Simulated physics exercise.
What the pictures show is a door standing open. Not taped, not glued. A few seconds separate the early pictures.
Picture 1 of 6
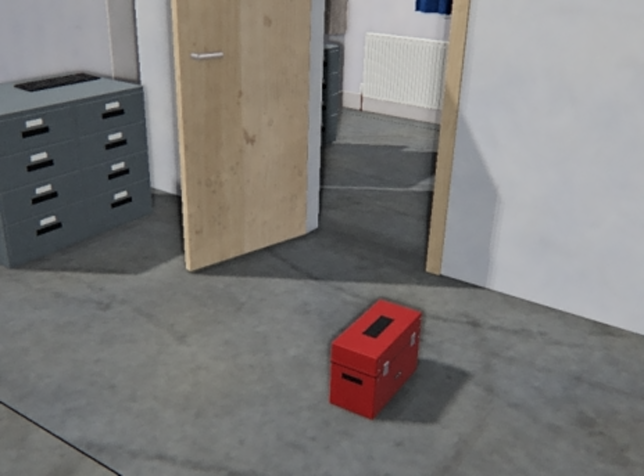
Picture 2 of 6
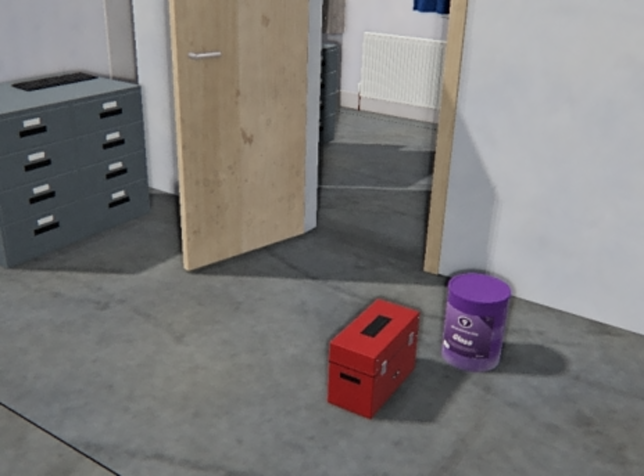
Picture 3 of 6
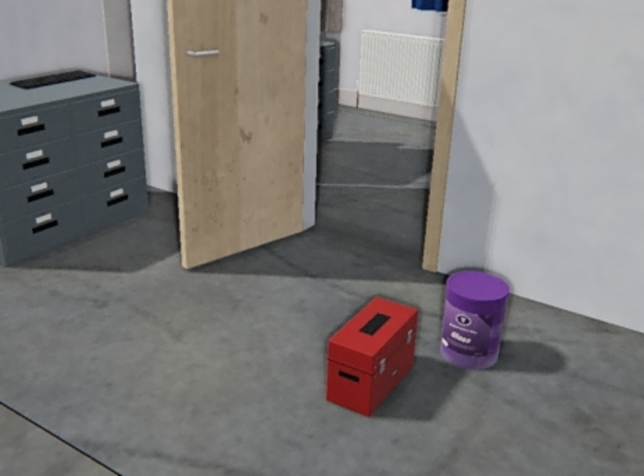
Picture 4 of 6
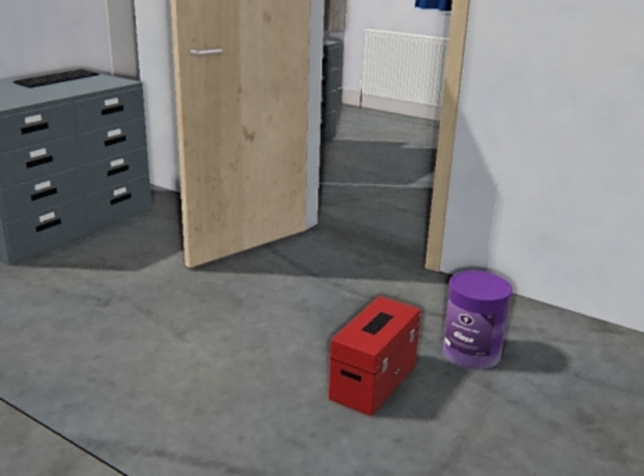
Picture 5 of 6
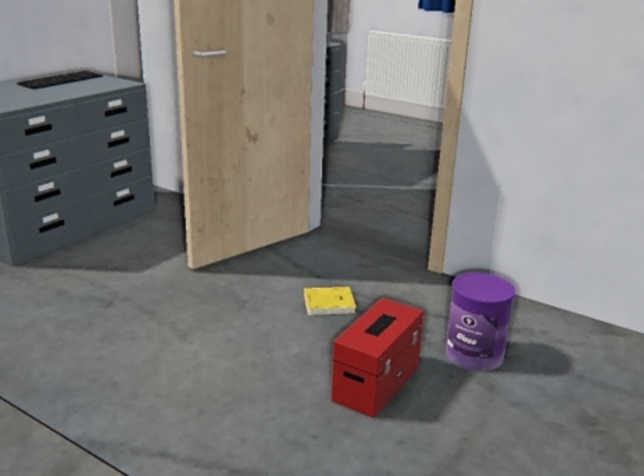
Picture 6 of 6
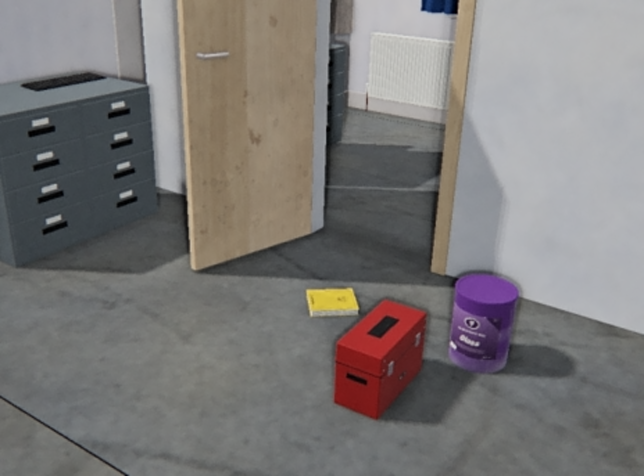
The footage shows a red toolbox on a grey floor near a wide-open door that stays still; a purple pail appears to its right, then a yellow book appears on the floor behind the toolbox, with little other movement.
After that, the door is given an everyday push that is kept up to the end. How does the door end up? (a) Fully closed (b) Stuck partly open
Option a: Fully closed.
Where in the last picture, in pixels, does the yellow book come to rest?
Looks like it settles somewhere around (374, 309).
Then, 0.60 s past the last view, door 81° open.
Then, 1.00 s past the last view, door 50° open; yellow book displaced a little near (346, 304).
Then, 1.20 s past the last view, door 35° open; yellow book displaced about its own width near (372, 309).
Then, 1.40 s past the last view, door 19° open; yellow book displaced about its own width near (374, 309).
Finally, door 0° open; moved from the start, yellow book; the other 2 still in place. Final places as the last picture's camera would see them, yellow book near (374, 309).
